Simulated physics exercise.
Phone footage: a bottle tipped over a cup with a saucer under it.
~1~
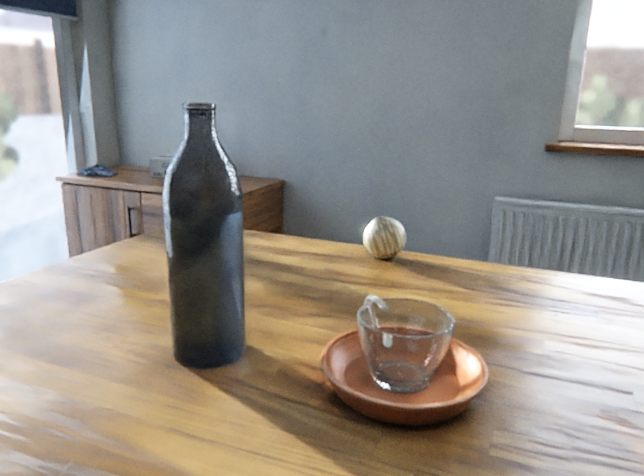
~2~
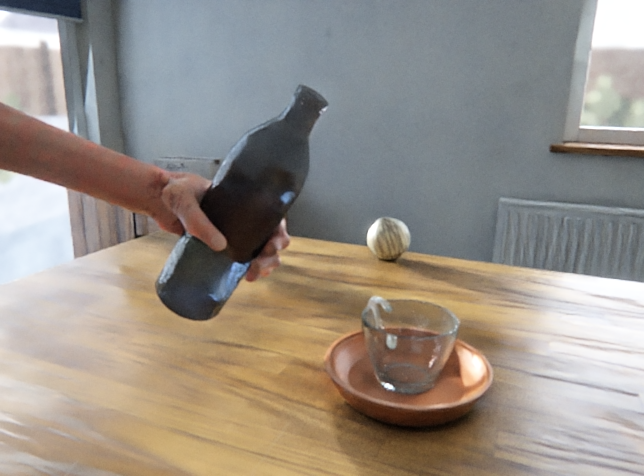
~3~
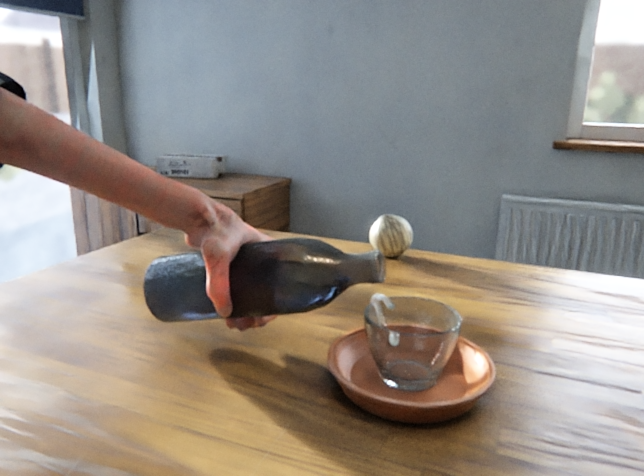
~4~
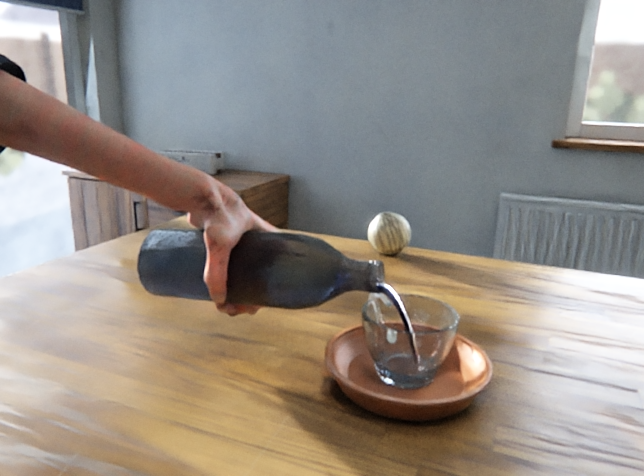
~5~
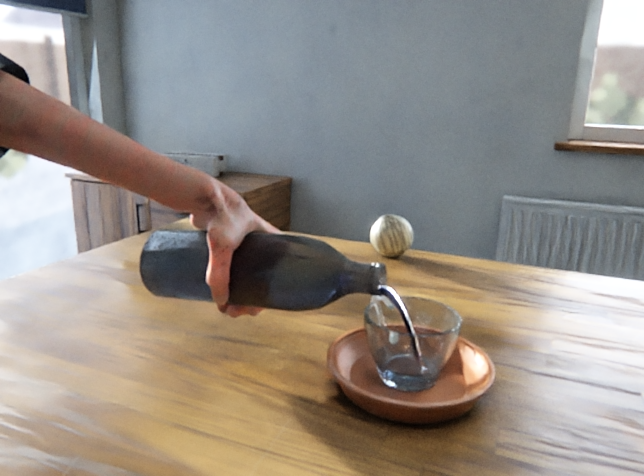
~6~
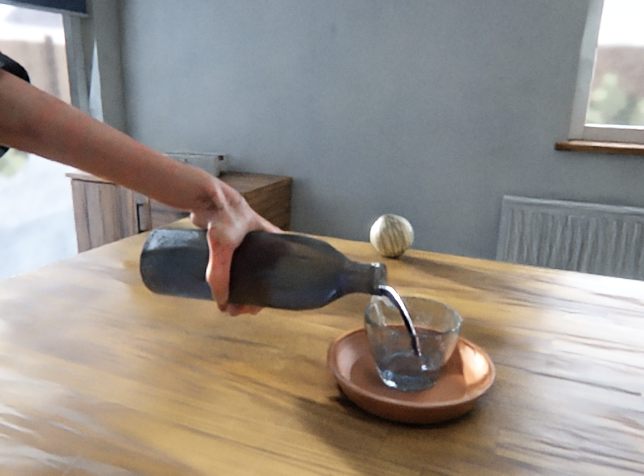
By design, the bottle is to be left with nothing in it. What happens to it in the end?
Result: Beyond both.
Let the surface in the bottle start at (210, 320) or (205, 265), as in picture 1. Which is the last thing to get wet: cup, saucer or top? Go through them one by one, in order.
In that order: Stays in the cup, into the saucer.
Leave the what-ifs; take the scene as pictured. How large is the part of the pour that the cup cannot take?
That comes to roughly 60 per cent of it.
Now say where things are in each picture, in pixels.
At the start; bottle (205, 232) about two thirds full; cup (404, 344) empty; saucer (380, 407) dry, in the first frame.
A hand has the bottle; bottle (246, 203) tipped 35° with all of its load; cup (408, 345) empty, in the second frame.
The bottle is tipped; bottle (266, 278) tipped 75° with all of its load; cup (410, 343) empty, in the third frame.
The stream is running; bottle (263, 269) tipped 85° with nearly all of its load; cup nearly empty, surface at (406, 360), in the fourth frame.
The stream is running; bottle (265, 271) tipped 85° with nearly all of its load; cup (410, 343) about a quarter full, in the fifth frame.
The stream is running; bottle (266, 269) tipped 85° with nearly all of its load; cup about a third full, surface at (410, 353); saucer (386, 405) dry, in the sixth frame.
Shortly, the cup is full to the brim; the saucer is wet, with room to spare.
Then, the cup is full to the brim; the saucer is full and running over.
At the finish, the cup is full to the brim; the saucer is full and running over.
